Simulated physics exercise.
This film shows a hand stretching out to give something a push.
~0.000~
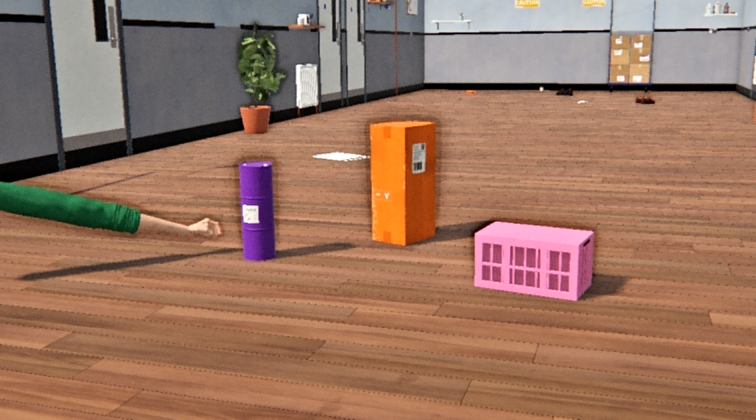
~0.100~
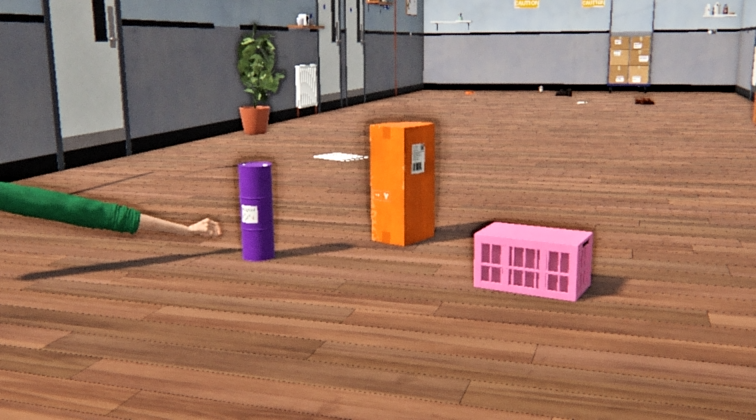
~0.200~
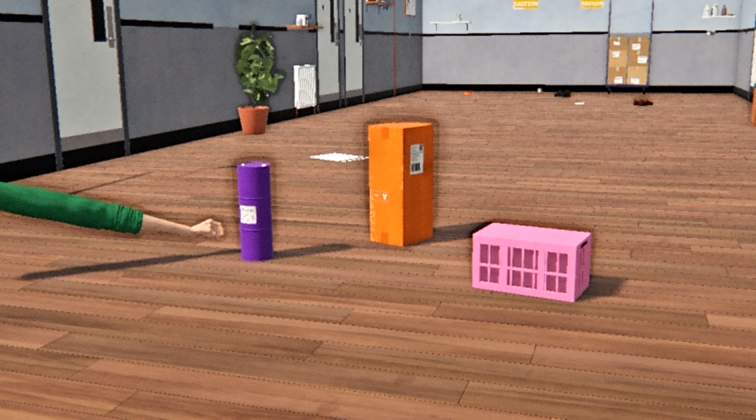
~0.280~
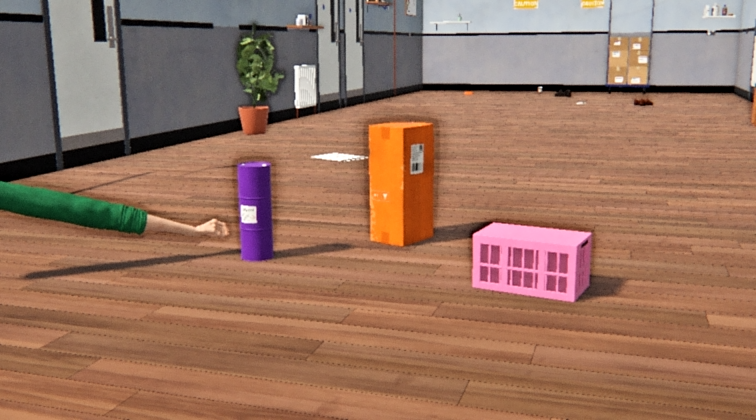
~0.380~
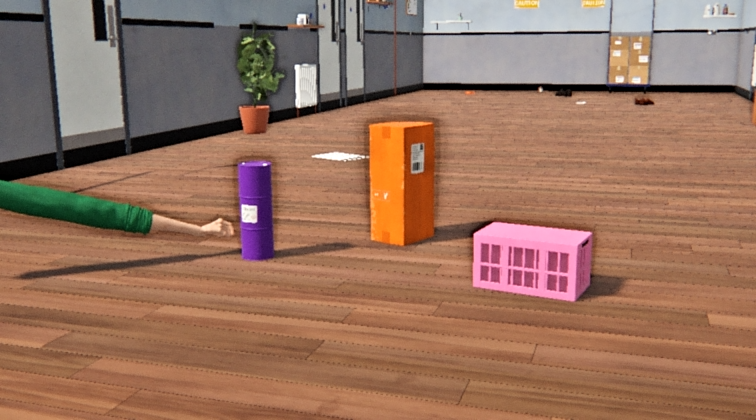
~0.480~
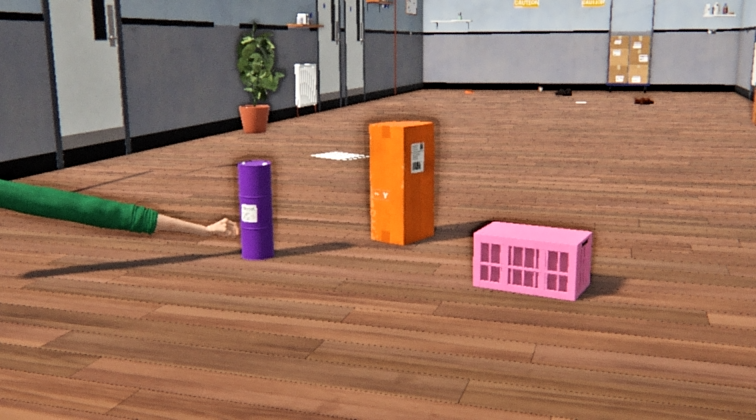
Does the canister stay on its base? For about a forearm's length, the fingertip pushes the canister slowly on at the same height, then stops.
Up.
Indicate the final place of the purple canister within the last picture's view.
It ends up near (325, 215).
After 0.98 s, purple canister shifted about its own width near (278, 211).
After 1.48 s, purple canister shifted well along near (306, 213).
In the end (2.4 s), moved from the start, purple canister. At the end, from the last picture's camera, purple canister near (325, 214).
